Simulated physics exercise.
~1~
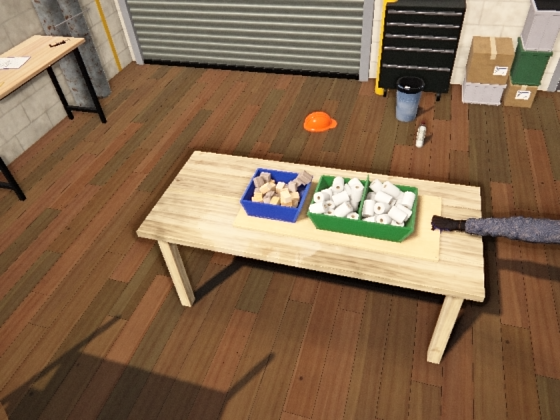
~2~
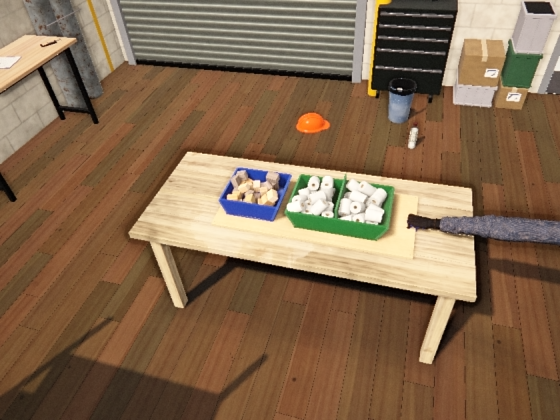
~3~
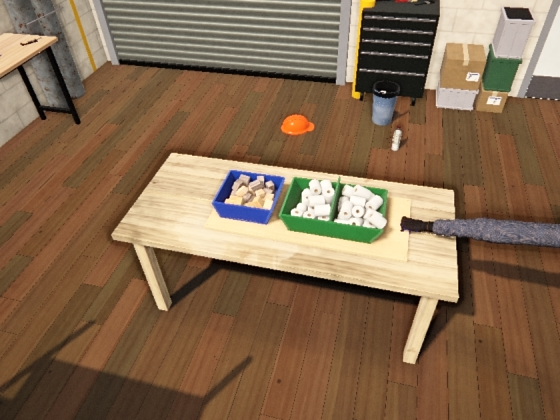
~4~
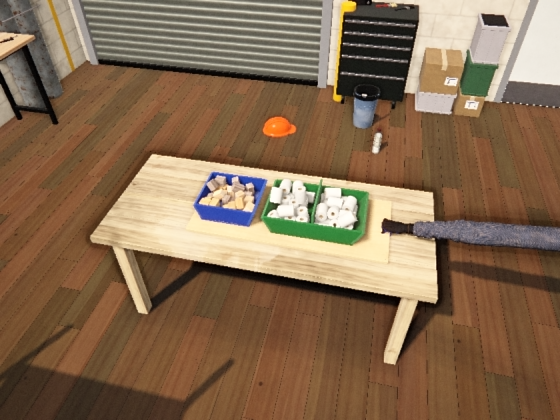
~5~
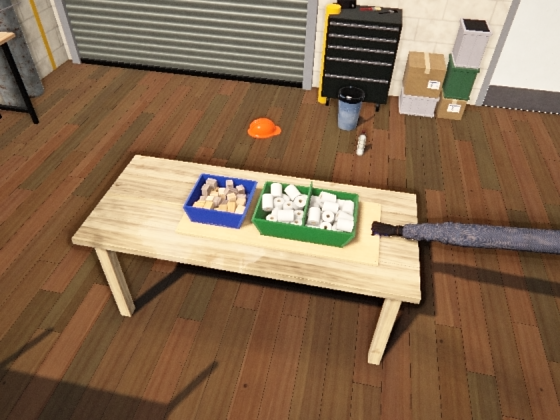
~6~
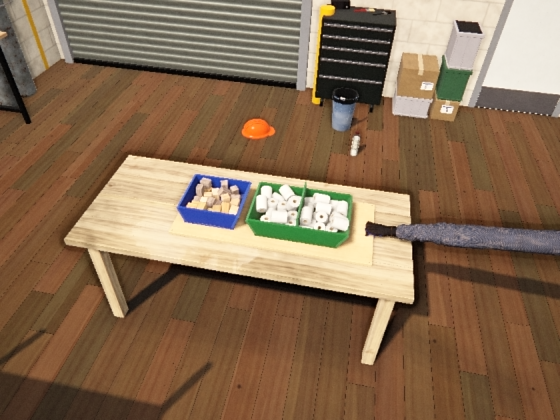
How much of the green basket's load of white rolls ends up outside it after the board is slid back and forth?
None of it does. The white rolls all stay inside the green basket, so the share that leaves is well under a sixth.
